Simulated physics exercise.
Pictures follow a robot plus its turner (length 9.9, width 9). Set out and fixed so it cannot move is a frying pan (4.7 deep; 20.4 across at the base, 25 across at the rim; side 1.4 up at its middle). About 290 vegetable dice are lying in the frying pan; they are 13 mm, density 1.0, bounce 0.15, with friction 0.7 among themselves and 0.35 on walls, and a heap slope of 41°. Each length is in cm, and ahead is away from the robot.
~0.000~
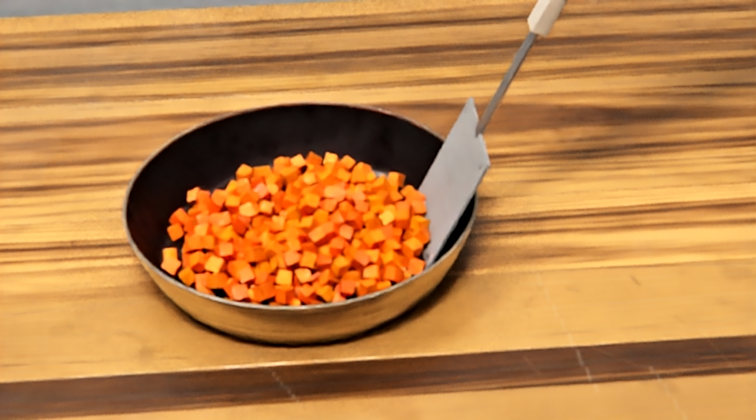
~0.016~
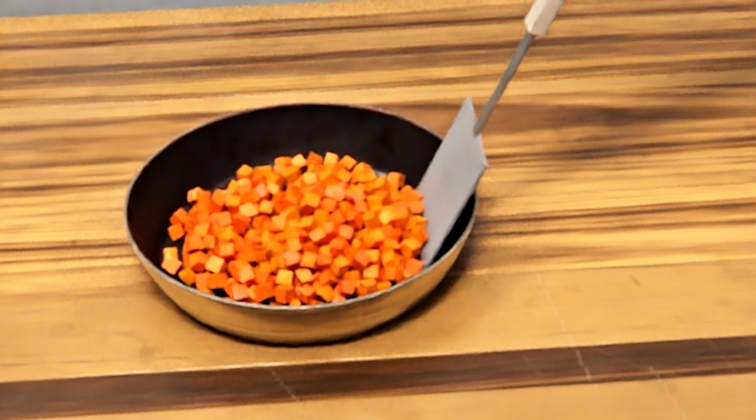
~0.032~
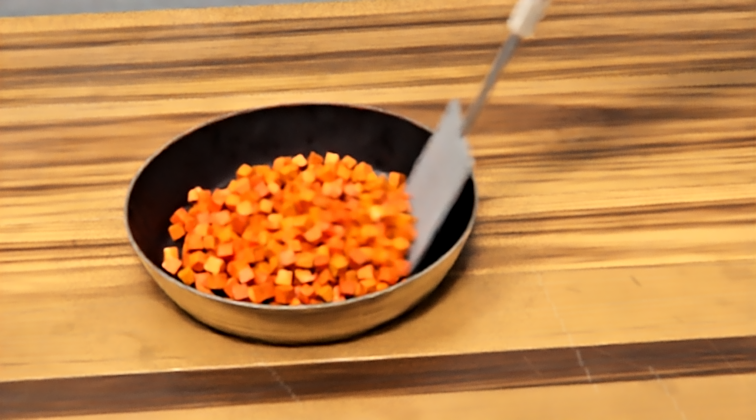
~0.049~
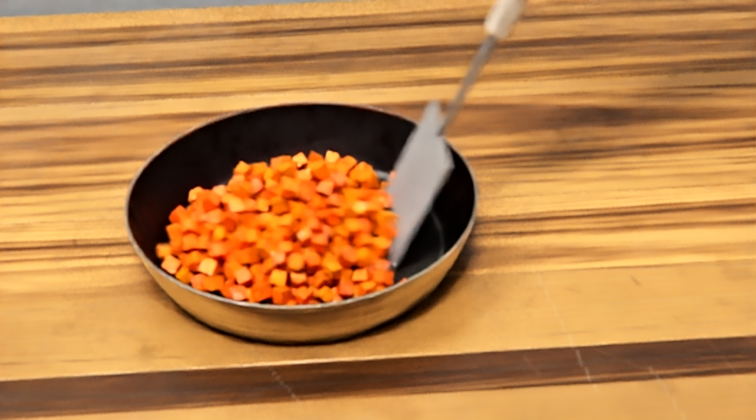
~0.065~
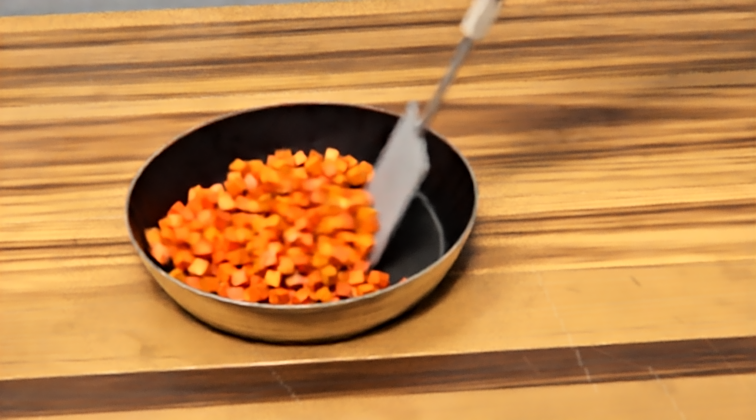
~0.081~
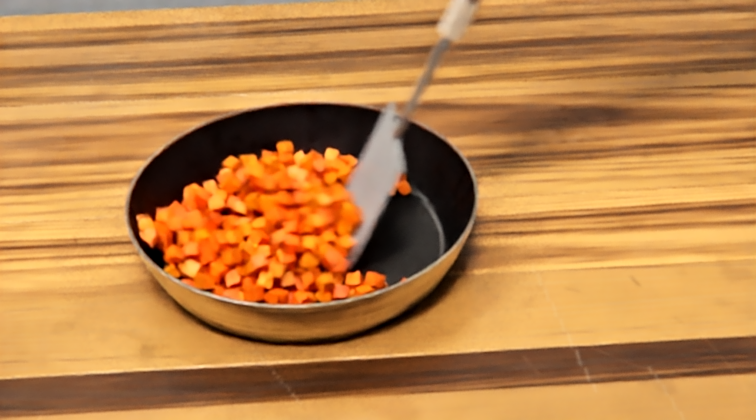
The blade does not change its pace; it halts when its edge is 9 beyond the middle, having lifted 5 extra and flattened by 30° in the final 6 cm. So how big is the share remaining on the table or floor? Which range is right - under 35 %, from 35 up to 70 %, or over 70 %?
Right range: Under 35 %.
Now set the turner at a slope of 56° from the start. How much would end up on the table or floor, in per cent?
In that case around 25 per cent.
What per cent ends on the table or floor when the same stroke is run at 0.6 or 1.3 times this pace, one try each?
The two tries give about 15 and 30 in a hundred.
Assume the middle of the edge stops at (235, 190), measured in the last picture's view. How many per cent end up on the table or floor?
Estimate: Approx. 10 %.
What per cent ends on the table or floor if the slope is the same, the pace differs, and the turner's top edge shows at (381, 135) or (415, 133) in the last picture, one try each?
About 35 and 25 per cent.
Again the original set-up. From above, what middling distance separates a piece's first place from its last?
I'd estimate close to 6 centimetres.
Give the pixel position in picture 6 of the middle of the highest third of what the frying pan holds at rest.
The middle lies somewhere around (187, 219).
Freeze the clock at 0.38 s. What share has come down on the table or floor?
Around 5 %.
After 0.12 s, sloping 65°, highest piece 6 above the table; 287 in the frying pan.
After 0.16 s, sloping 55°, highest piece 7 above the table; 287 in the frying pan.
After 0.38 s, sloping 35°, highest piece 14 above the table; 220 in the frying pan, 20 on the table or floor, 47 on the blade or in flight.
After 1.43 s, sloping 35°, highest piece 6 above the table; 220 in the frying pan, 67 on the table or floor.
In the end, 220 in the frying pan, 67 on the table or floor. That is 23 % on the table or floor.
